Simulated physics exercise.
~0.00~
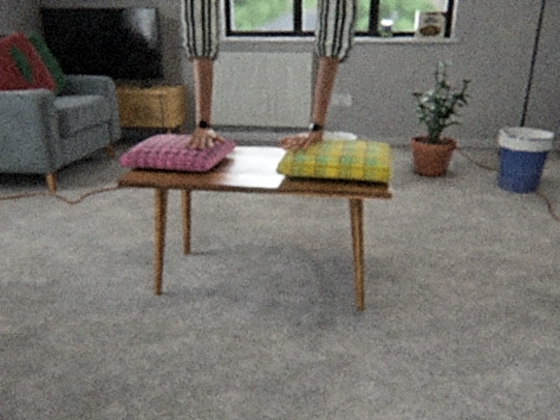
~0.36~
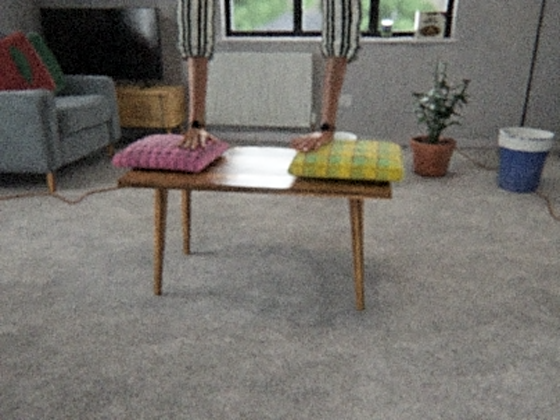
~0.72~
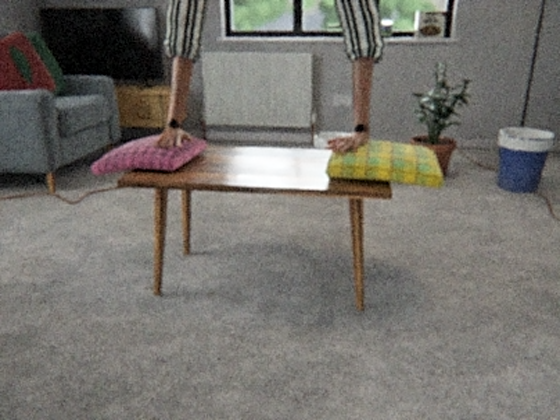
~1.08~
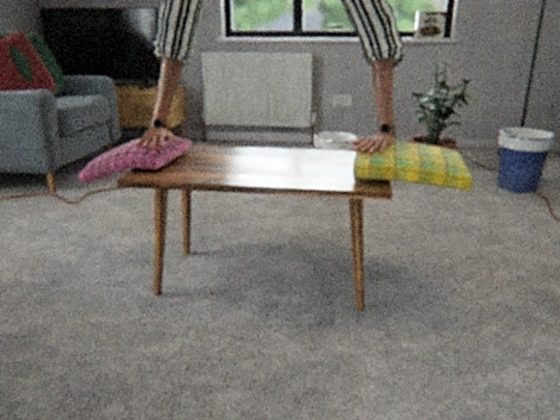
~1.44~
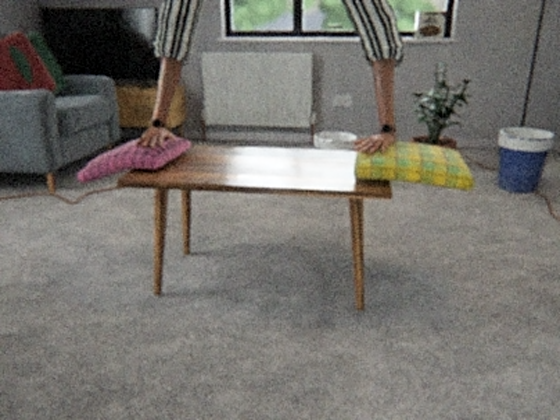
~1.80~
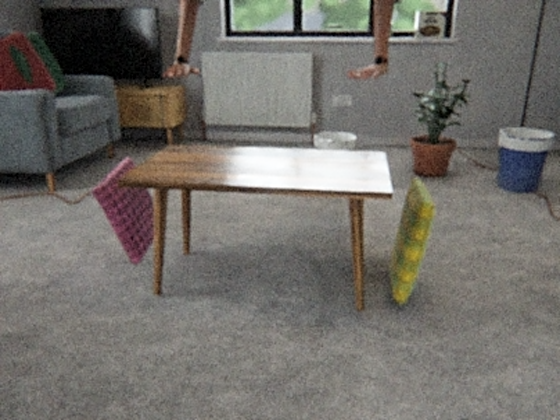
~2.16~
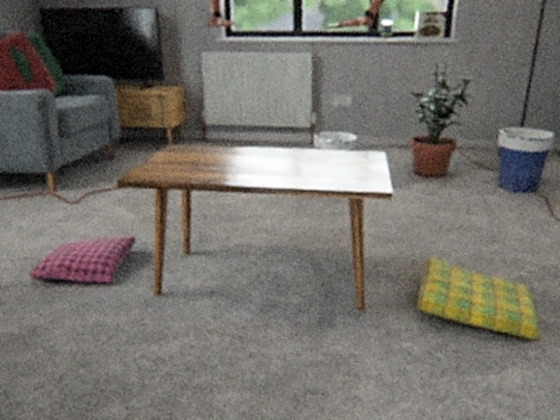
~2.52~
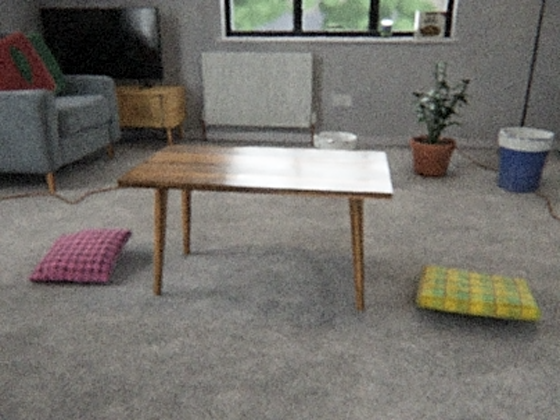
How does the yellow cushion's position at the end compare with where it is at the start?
At the start the yellow cushion is on top of the bench under a hand. At the end it lies on the carpet to the right of the bench.
Two hands slide a pink and a yellow cushion off opposite ends of a bench.
